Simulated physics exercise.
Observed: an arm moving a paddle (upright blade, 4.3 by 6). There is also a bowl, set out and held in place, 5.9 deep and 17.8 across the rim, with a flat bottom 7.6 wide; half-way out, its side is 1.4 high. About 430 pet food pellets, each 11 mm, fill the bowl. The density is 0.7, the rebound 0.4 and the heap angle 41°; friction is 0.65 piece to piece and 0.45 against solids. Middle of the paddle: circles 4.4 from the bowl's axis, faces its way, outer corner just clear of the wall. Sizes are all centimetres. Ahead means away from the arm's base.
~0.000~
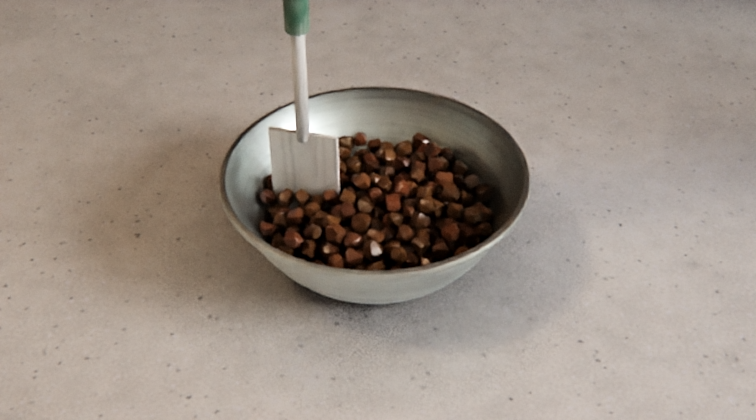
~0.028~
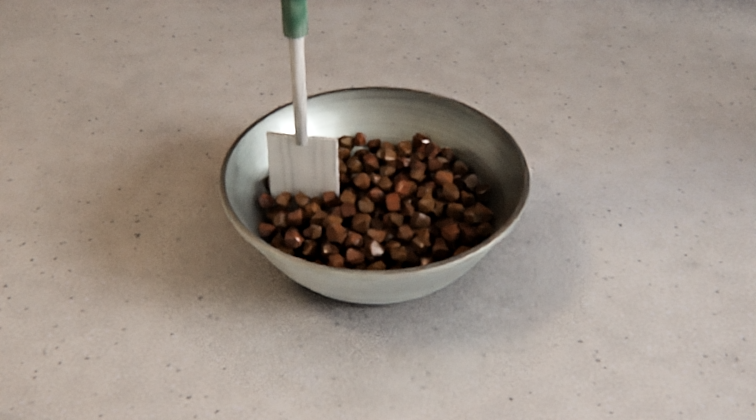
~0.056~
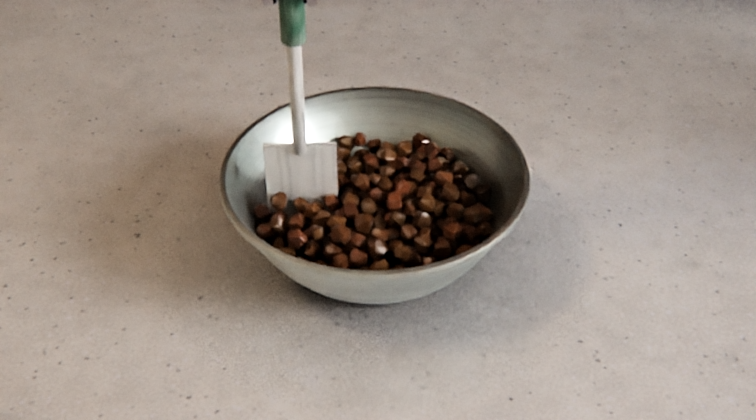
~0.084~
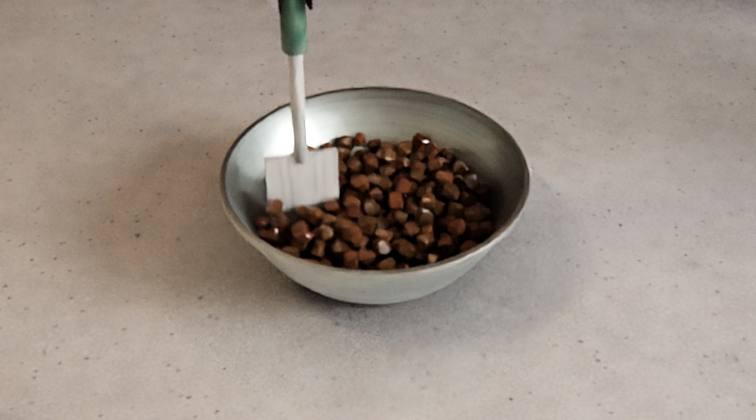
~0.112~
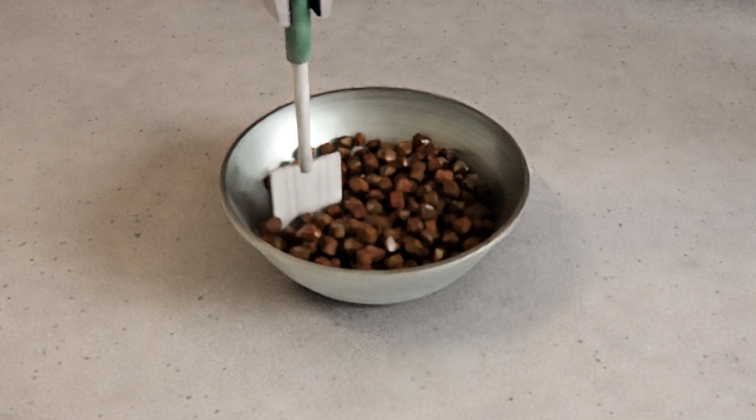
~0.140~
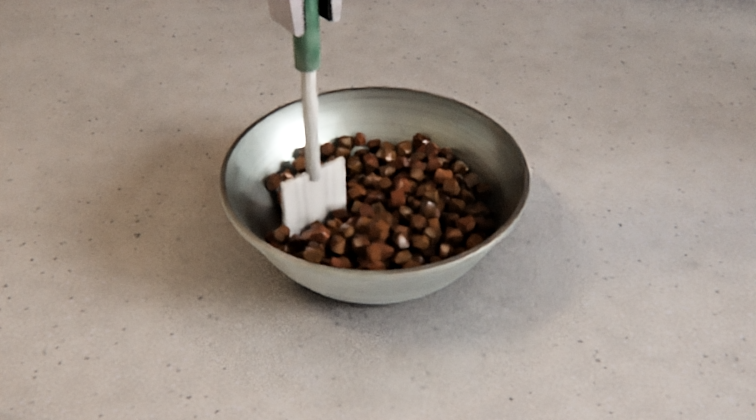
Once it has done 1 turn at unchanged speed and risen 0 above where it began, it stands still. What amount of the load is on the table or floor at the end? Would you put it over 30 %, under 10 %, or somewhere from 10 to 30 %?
I would put it from 10 to 30 %.
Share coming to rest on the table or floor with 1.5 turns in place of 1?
I'd expect around 30 per cent.
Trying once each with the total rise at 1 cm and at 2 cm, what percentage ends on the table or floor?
First try about 15 per cent, second about 15 per cent.
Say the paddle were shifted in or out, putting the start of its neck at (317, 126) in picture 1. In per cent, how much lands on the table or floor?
About 15 percent ends up on the table or floor.
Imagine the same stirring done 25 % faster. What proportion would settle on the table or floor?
Then roughly 25 %.
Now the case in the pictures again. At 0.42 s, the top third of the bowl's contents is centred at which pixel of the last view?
I'd put its middle near (464, 160).
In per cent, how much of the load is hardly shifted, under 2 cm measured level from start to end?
Something close to 5 percent, I'd say.
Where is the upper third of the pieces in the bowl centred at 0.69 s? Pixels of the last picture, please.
Close to pixel (321, 130).
After 0.42 s, 172° round, highest piece 8 above the table; 413 in the bowl, 7 on the table or floor, 6 in flight or on the tool.
After 0.69 s, 291° round, highest piece 9 above the table; 365 in the bowl, 51 on the table or floor, 10 in flight or on the tool.
After 1.03 s, 0° round, highest piece 7 above the table; 343 in the bowl, 82 on the table or floor, 1 in flight or on the tool.
After 1.73 s, 0° round, highest piece 7 above the table; 343 in the bowl, 83 on the table or floor.
At rest, 343 in the bowl, 83 on the table or floor. That is 19 % on the table or floor.
